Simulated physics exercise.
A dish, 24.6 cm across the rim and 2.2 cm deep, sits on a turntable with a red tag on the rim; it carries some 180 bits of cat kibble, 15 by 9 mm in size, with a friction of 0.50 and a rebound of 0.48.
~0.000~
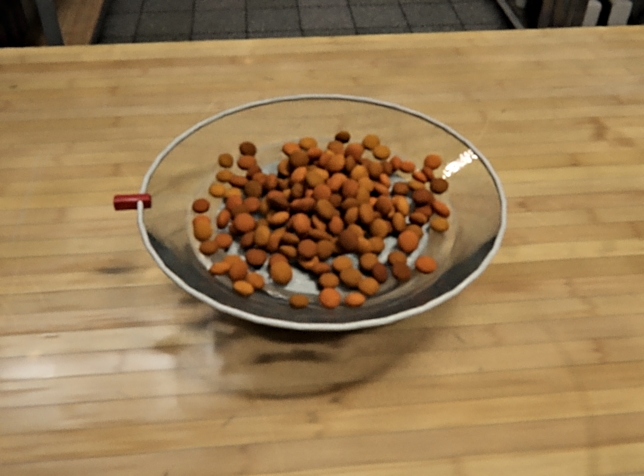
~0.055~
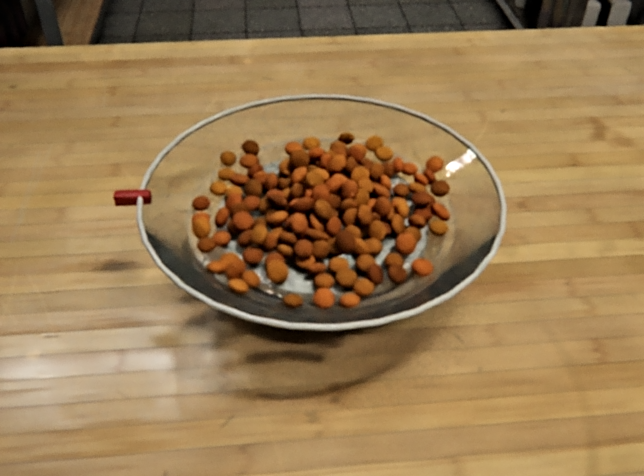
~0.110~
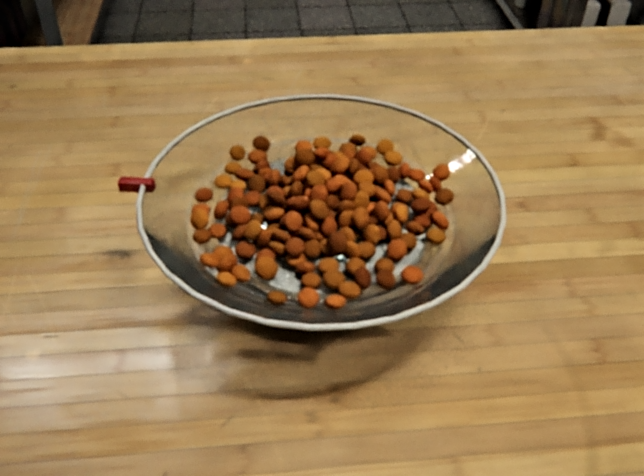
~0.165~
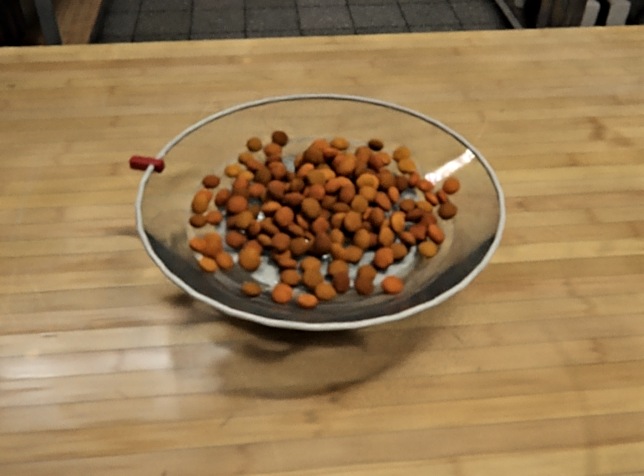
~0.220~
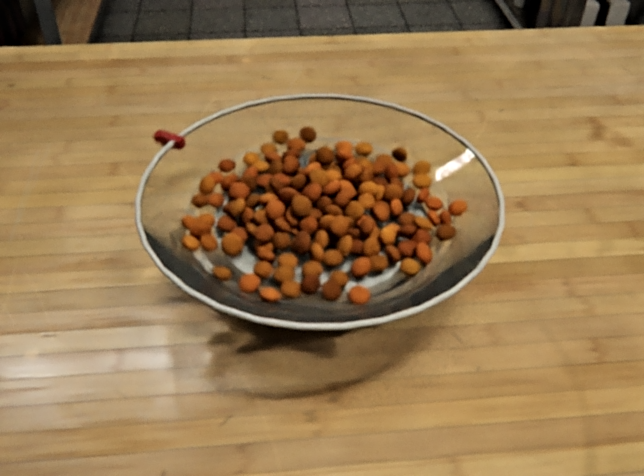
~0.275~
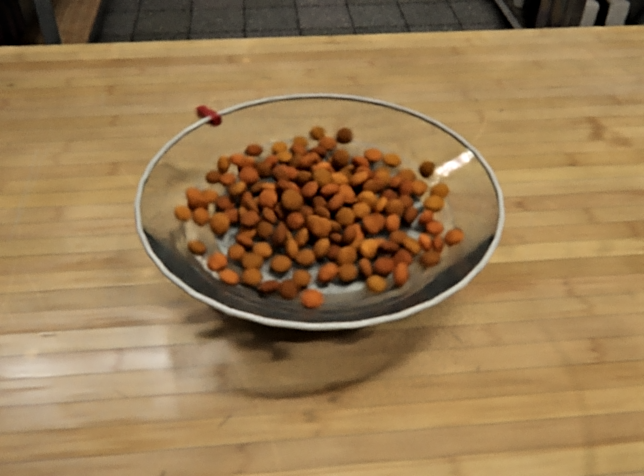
On a wooden countertop, a clear glass dish of brown and orange kibble turned clockwise, slowly at first and then faster, carrying the red tag on its rim from the left side toward the back.
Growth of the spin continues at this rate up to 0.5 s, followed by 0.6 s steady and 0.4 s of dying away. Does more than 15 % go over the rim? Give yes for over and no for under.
Yes, over.
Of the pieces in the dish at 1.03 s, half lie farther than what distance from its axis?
Roughly 9.5 cm.
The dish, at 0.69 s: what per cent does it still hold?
About 85 percent.
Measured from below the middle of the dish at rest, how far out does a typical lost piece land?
It works out to near 24 cm.
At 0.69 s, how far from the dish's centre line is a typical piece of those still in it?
About 9.5 cm.
After 0.69 s, dish 85 %, in the air 15 %; middle of the pieces not yet landed near (324, 195).
After 1.03 s, fallen behind where it stops 20 %, fallen right of where it stops 15 %, fallen in front of where it stops 20 %, dish 20 %, fallen left of where it stops 15 %, in the air 10 %; middle of the pieces not yet landed near (320, 206).
After 1.35 s, fallen behind where it stops 25 %, fallen right of where it stops 20 %, fallen in front of where it stops 25 %, dish 10 %, fallen left of where it stops 20 %; middle of the pieces not yet landed near (332, 206).
After 1.65 s, fallen behind where it stops 25 %, fallen right of where it stops 20 %, fallen in front of where it stops 25 %, dish 10 %, fallen left of where it stops 20 %; middle of the pieces not yet landed near (324, 211).
In the end, at 1.9 s, fallen behind where it stops 25 %, fallen right of where it stops 20 %, fallen in front of where it stops 25 %, dish 10 %, fallen left of where it stops 20 %.
